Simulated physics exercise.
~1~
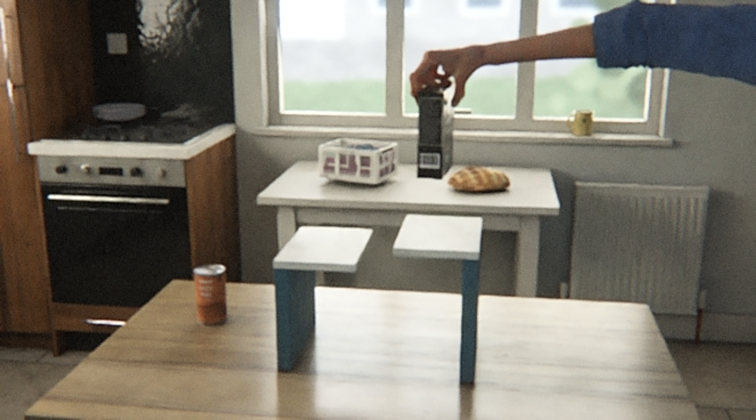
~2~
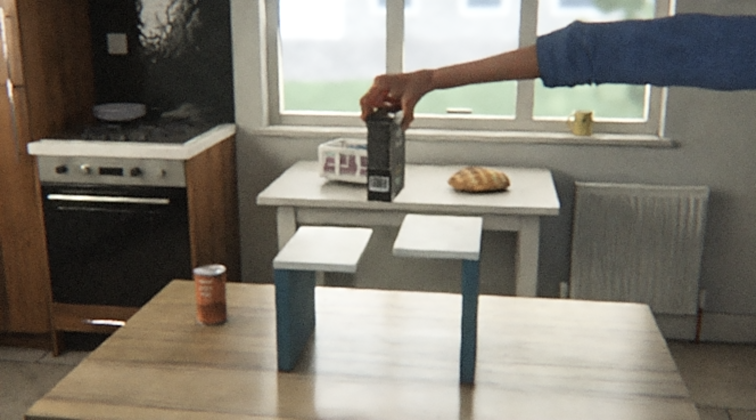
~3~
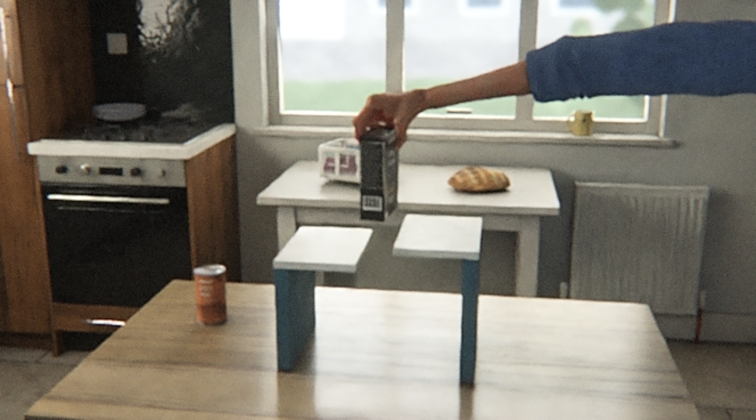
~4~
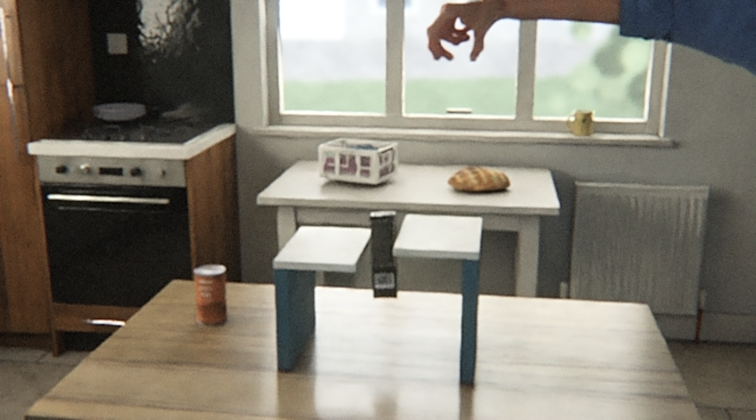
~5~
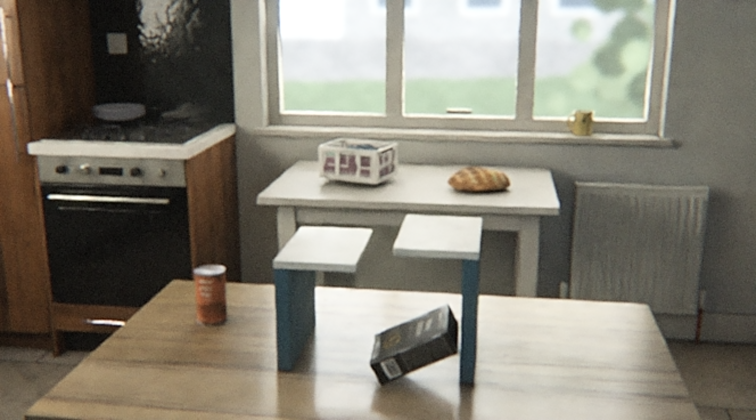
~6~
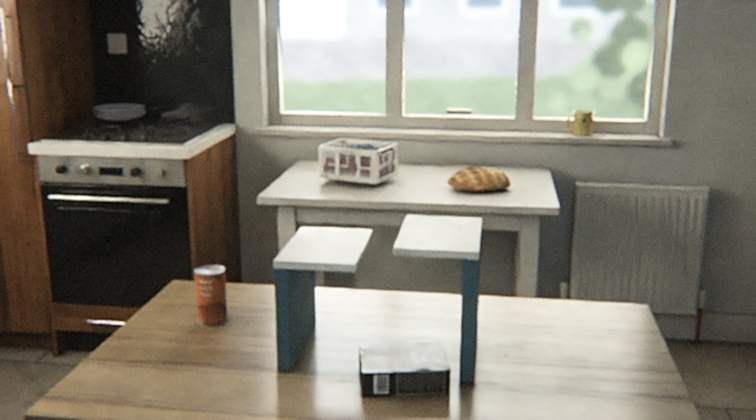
A black packet released by a hand drops between two ledges and lands on its side on the table.
